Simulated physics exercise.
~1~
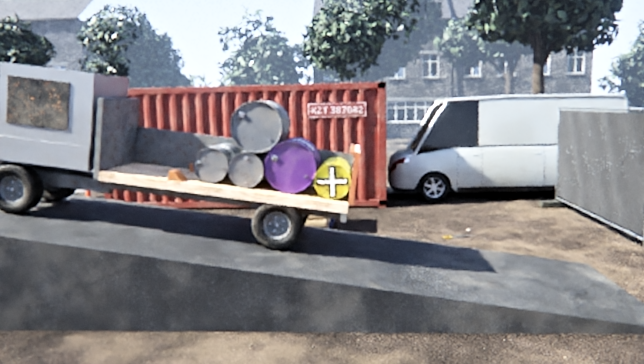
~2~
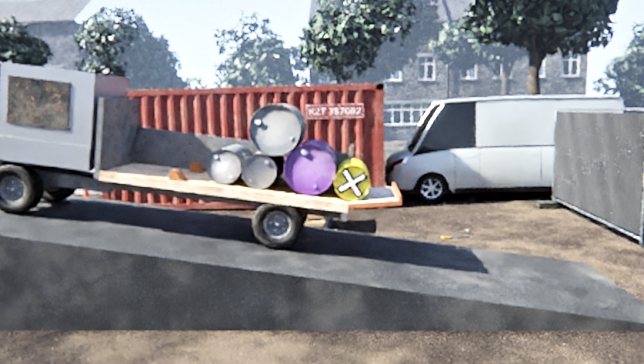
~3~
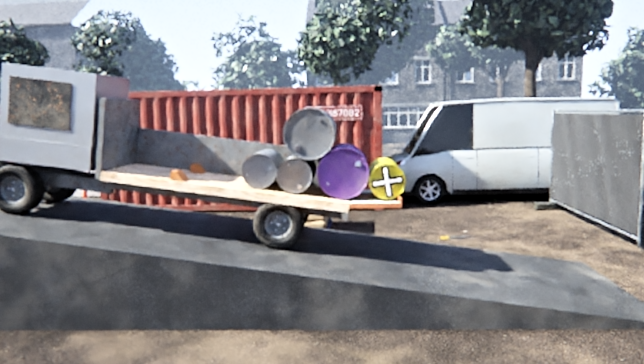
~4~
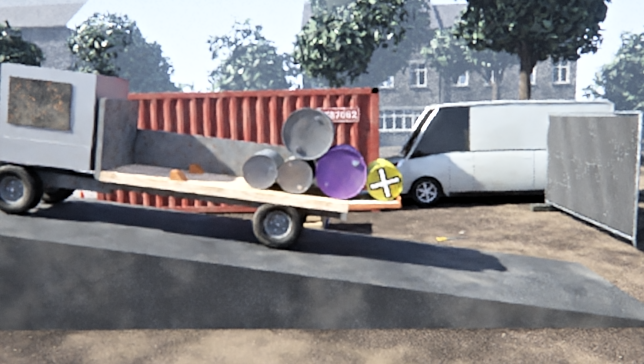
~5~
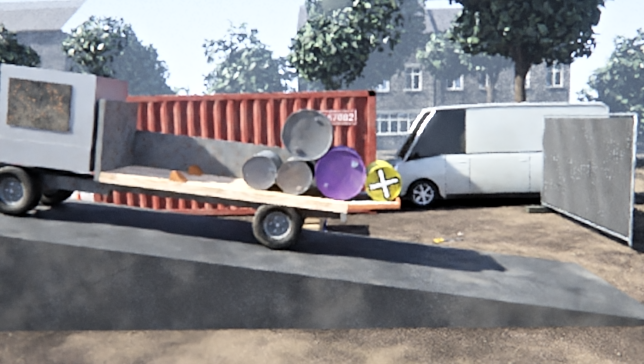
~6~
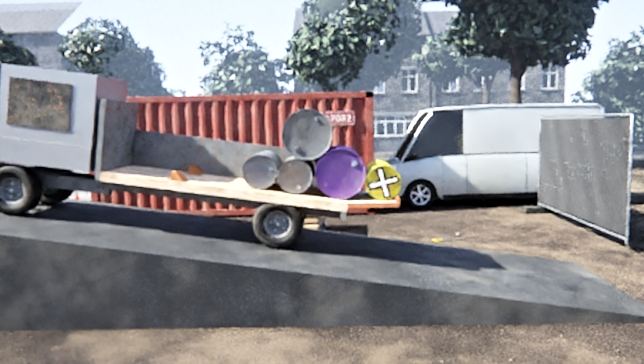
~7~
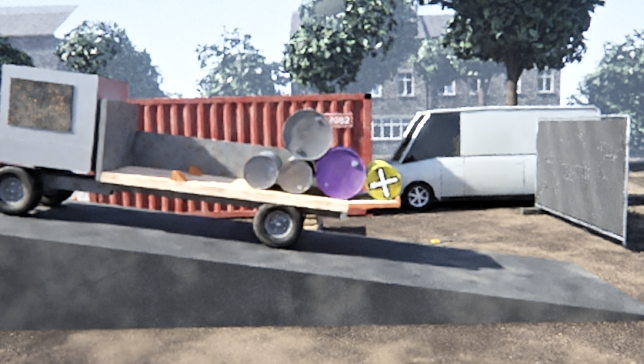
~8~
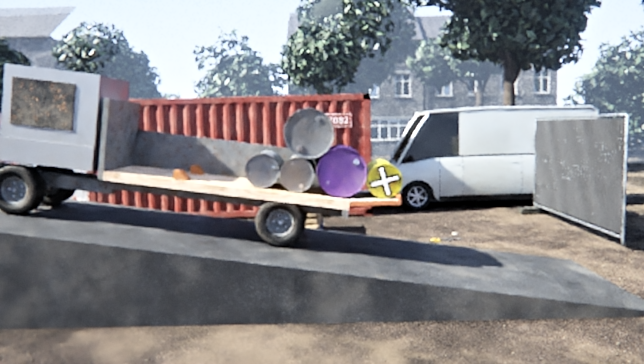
Drums on a sloping pick-up bed rolling right as the tailgate drops, yellow one stopping on the gate, purple one behind it.
